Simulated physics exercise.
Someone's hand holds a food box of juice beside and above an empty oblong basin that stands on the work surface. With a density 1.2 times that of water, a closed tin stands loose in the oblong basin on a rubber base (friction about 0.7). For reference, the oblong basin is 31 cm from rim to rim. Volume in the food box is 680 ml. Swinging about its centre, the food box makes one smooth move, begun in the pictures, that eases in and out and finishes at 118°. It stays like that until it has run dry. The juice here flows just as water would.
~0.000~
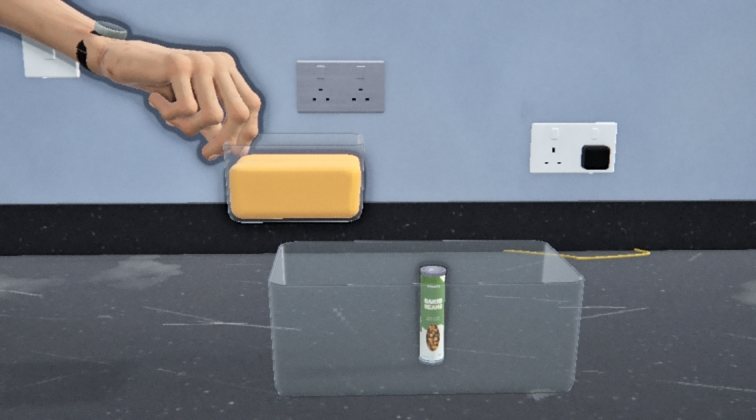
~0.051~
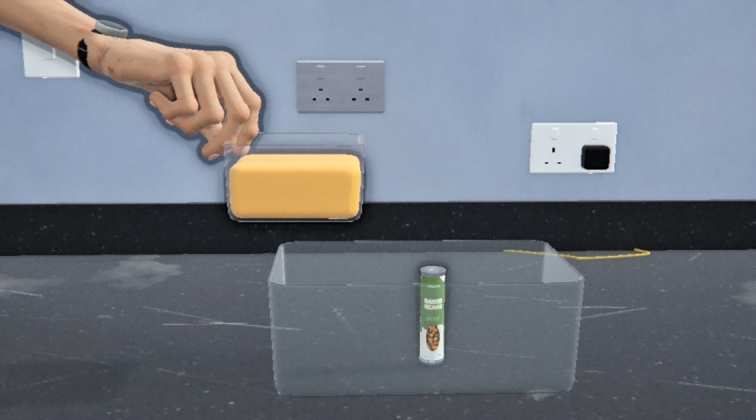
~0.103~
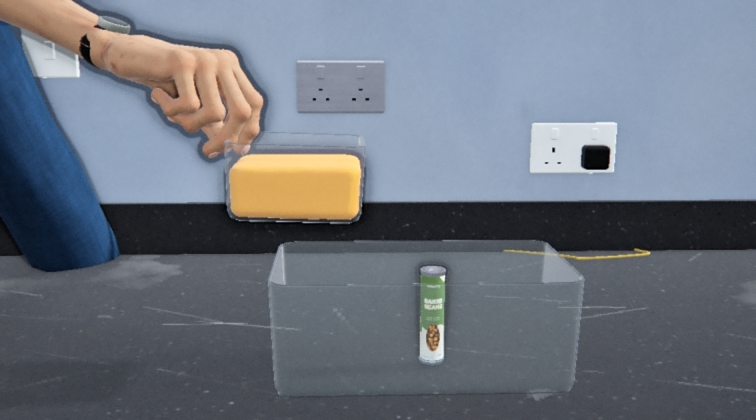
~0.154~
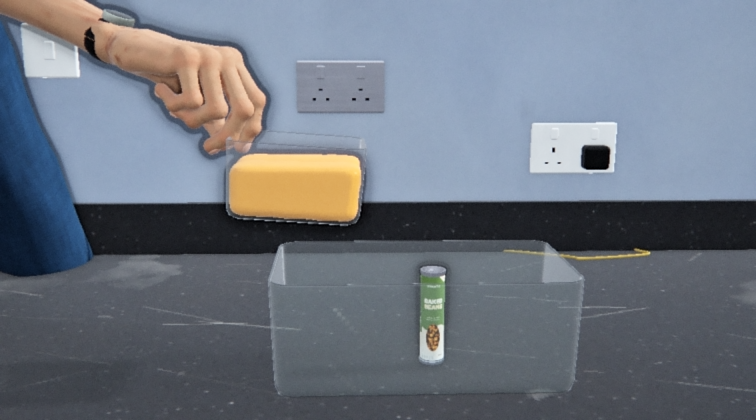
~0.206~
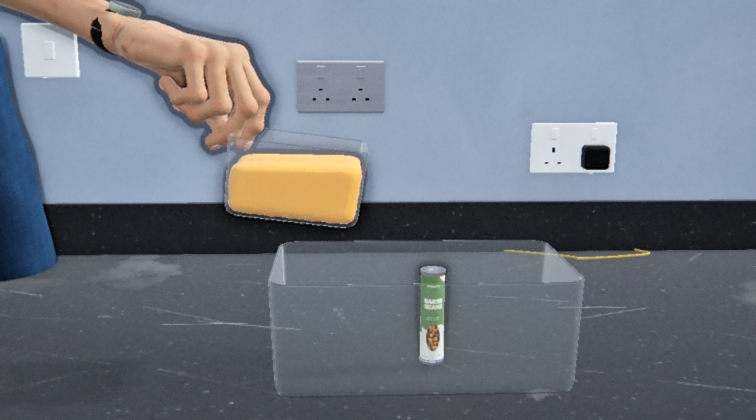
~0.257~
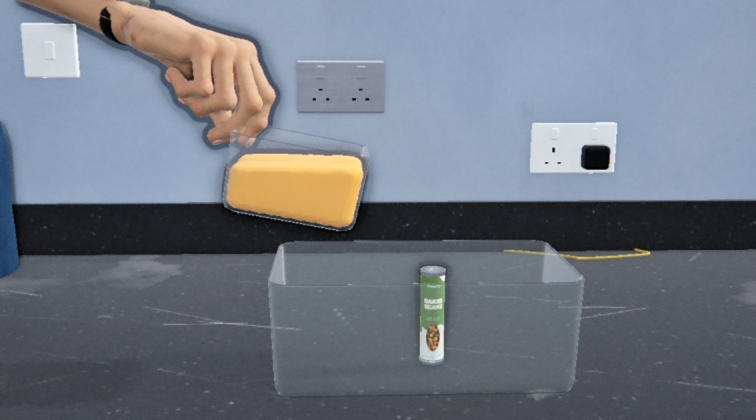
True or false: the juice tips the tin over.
False.
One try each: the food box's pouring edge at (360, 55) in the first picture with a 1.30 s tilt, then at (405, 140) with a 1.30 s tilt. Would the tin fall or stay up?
Try 1: Still standing; try 2: Still standing.
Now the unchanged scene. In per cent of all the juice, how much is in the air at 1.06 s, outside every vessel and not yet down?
4 per cent, roughly.
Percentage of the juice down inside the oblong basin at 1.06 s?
Roughly 88 %.
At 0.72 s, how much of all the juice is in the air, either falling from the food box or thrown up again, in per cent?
I'd say close to 28 per cent.
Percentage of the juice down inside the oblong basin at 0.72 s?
Around 20%.
By 0.72 s the tilt is 69° and 53 per cent is still to pour; the tin stands where it began.
By 1.06 s the tilt is 108° and 7 per cent is still to pour; the tin stands where it began.
By 1.41 s the tilt is 118° and 0 per cent is still to pour; the tin stands where it began.
By 1.80 s the tilt is 118° and 0 per cent is still to pour; the tin stands where it began.
At rest the tin stands where it began.
